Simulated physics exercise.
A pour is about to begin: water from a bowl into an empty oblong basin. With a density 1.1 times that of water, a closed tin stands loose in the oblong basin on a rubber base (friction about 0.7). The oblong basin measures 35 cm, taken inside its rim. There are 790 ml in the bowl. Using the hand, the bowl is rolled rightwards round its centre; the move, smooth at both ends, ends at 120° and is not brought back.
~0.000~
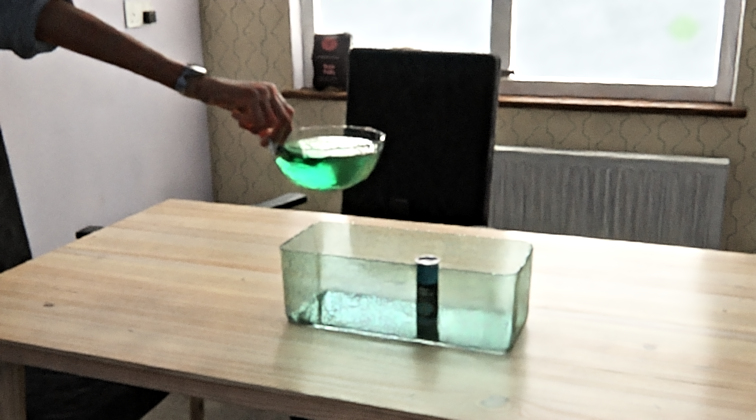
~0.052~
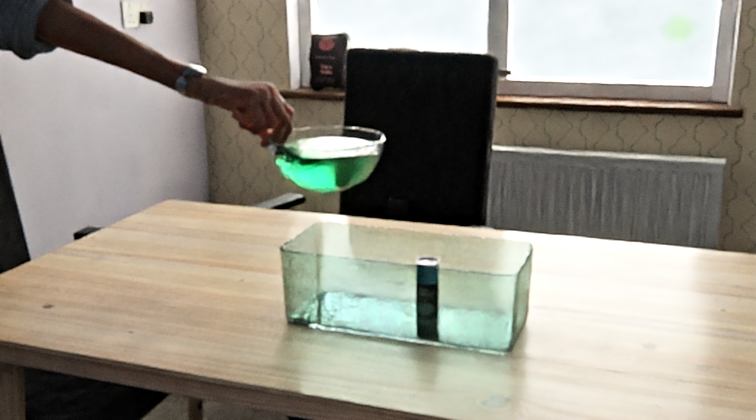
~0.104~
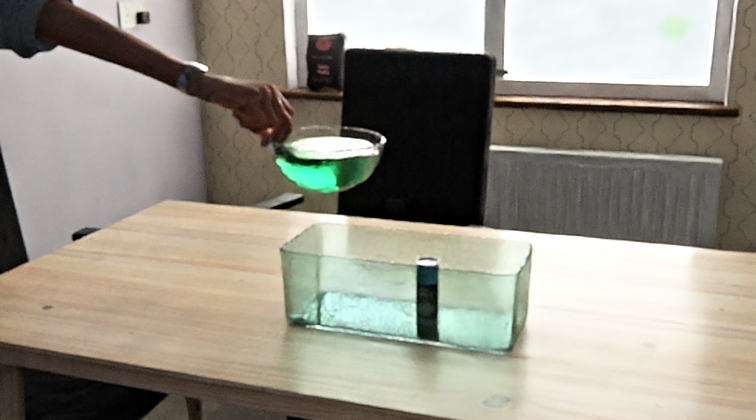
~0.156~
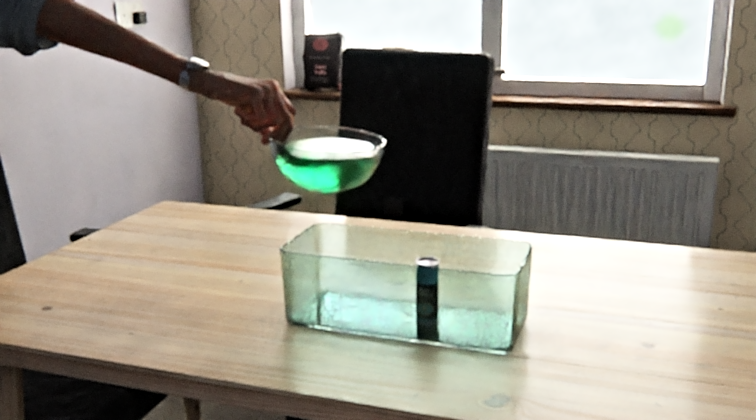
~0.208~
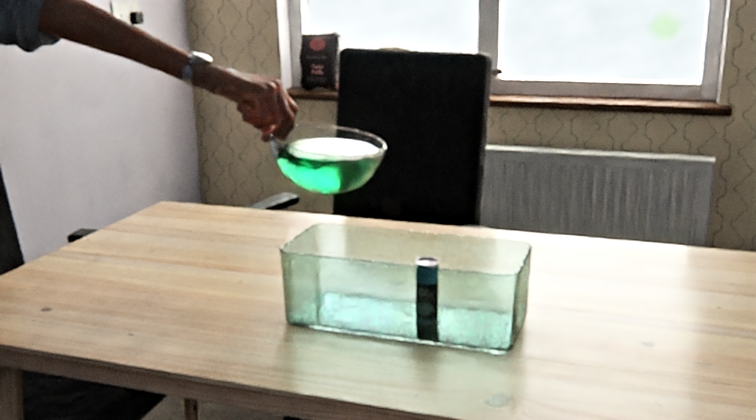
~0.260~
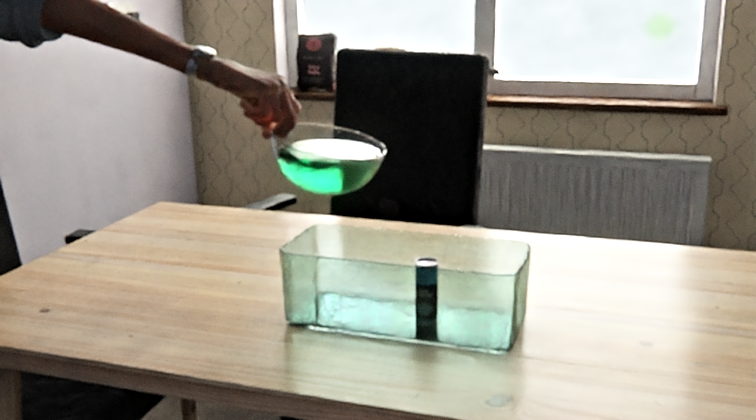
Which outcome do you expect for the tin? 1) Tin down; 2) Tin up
Tin up.
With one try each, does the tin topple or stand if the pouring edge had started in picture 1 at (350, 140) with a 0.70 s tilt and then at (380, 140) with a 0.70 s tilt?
Try 1: Still standing; try 2: Tipped over.
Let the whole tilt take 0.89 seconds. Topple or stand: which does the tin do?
Result: Tin still standing.
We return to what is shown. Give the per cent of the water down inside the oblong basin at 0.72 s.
I reckon close to 36 percent of it.
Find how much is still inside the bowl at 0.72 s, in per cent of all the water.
Near 32 in a hundred.
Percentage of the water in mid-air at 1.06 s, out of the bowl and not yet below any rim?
Near 0 per cent, I'd say.
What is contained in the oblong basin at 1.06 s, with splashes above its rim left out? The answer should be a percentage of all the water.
I'd put it at roughly 100 per cent.
By 0.72 s the tilt is 71° and 32 per cent is still to pour; the tin stands where it began.
By 1.06 s the tilt is 111° and 0 per cent is still to pour; the tin stands where it began.
By 1.41 s the tilt is 120° and 0 per cent is still to pour; the tin stands where it began.
By 1.79 s the tilt is 120° and 0 per cent is still to pour; the tin stands where it began.
At rest the tin stands where it began.
